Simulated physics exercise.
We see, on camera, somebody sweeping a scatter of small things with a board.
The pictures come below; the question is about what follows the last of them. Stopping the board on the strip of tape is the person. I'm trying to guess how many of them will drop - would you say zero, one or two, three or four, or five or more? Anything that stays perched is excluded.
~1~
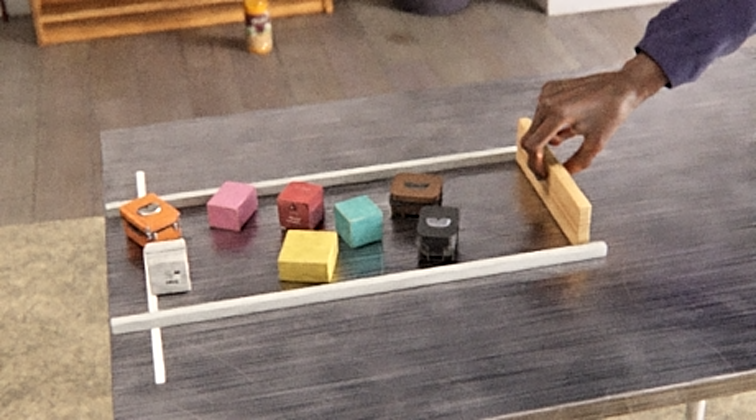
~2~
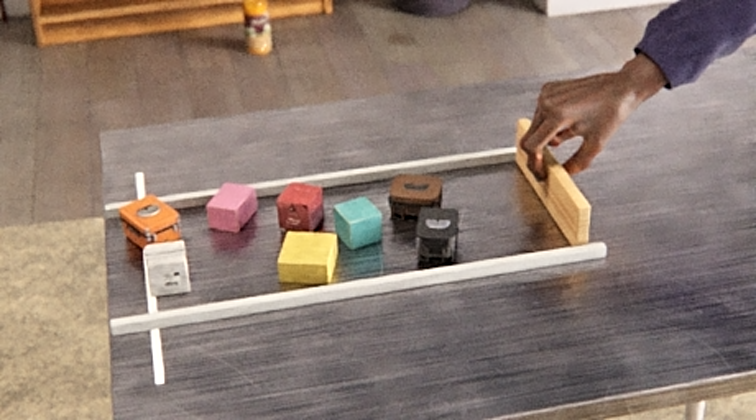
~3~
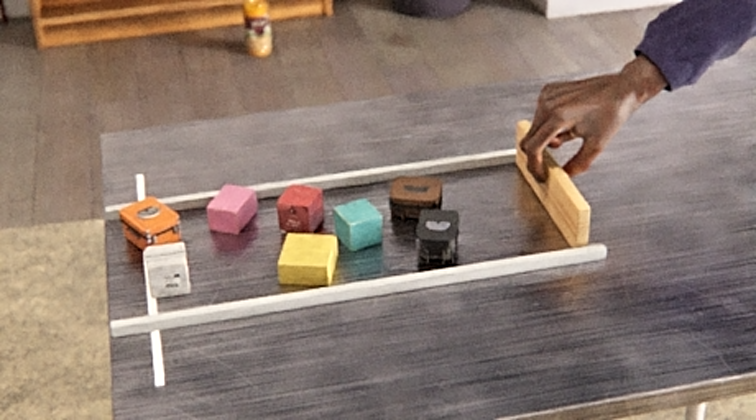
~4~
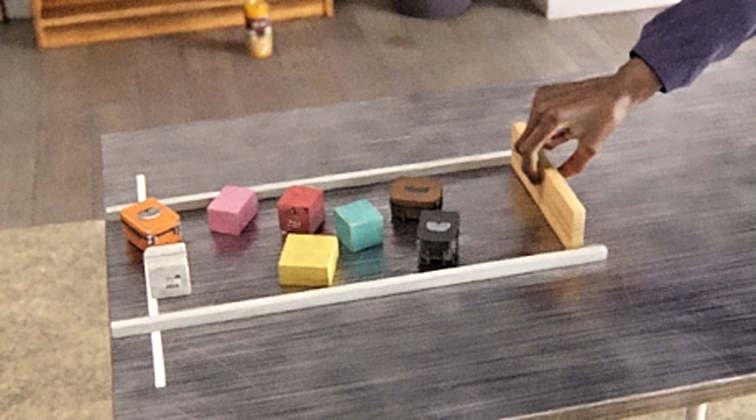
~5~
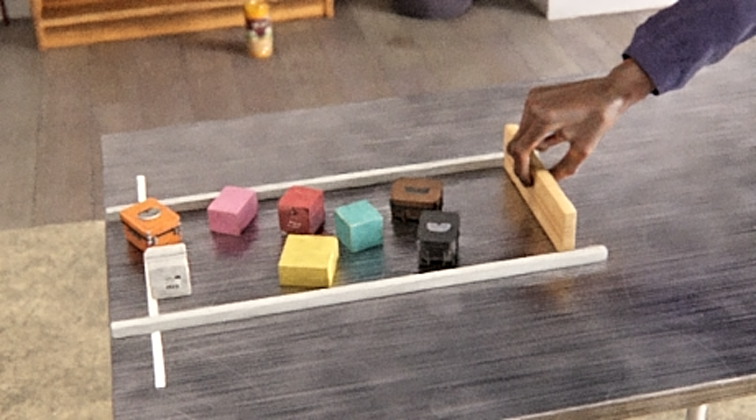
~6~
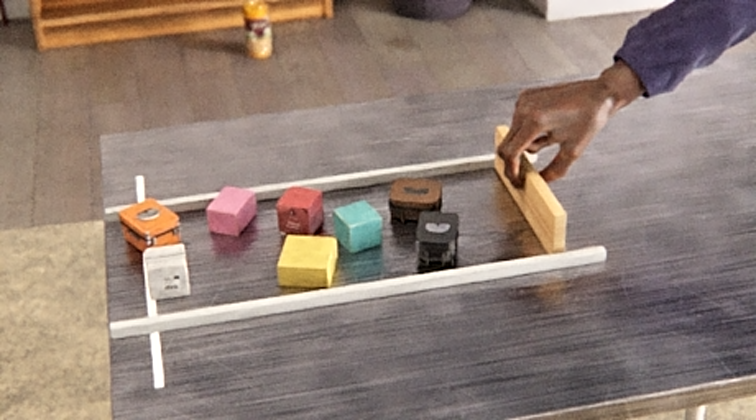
I'd say five or more.
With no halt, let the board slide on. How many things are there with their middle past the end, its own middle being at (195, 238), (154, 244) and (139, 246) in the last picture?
Taking the places in turn, the counts are 2, 5 and 5.
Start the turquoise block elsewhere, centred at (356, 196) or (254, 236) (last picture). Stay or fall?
Place by place, it stays on; drops off.
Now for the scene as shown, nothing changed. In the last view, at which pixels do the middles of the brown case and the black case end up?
Same order as the question: First (120, 239), second (130, 289).
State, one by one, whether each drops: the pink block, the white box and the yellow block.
Each one: The pink block is not lost, the white box ends up down, the yellow block ends up down.
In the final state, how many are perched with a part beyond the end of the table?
I'd put it at 2.
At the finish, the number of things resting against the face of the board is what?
3 are in contact with it.
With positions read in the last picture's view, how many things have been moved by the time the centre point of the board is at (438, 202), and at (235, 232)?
At the first spot the count is 2, and at the second it is 8.
Early on, none off yet; orange case at rest near (150, 228); white box at rest near (167, 272); pink block at rest near (232, 211).
A while later, none off yet; orange case at rest near (150, 228); white box at rest near (167, 272); pink block moving near (220, 210).
Further along, none off yet; orange case leaning well over near (91, 238); white box travelled well along near (100, 283); pink block travelled about its own width near (178, 210).
Finally, the number that fall off is five or more; lost, turquoise block, red box, yellow block, white box and orange case.
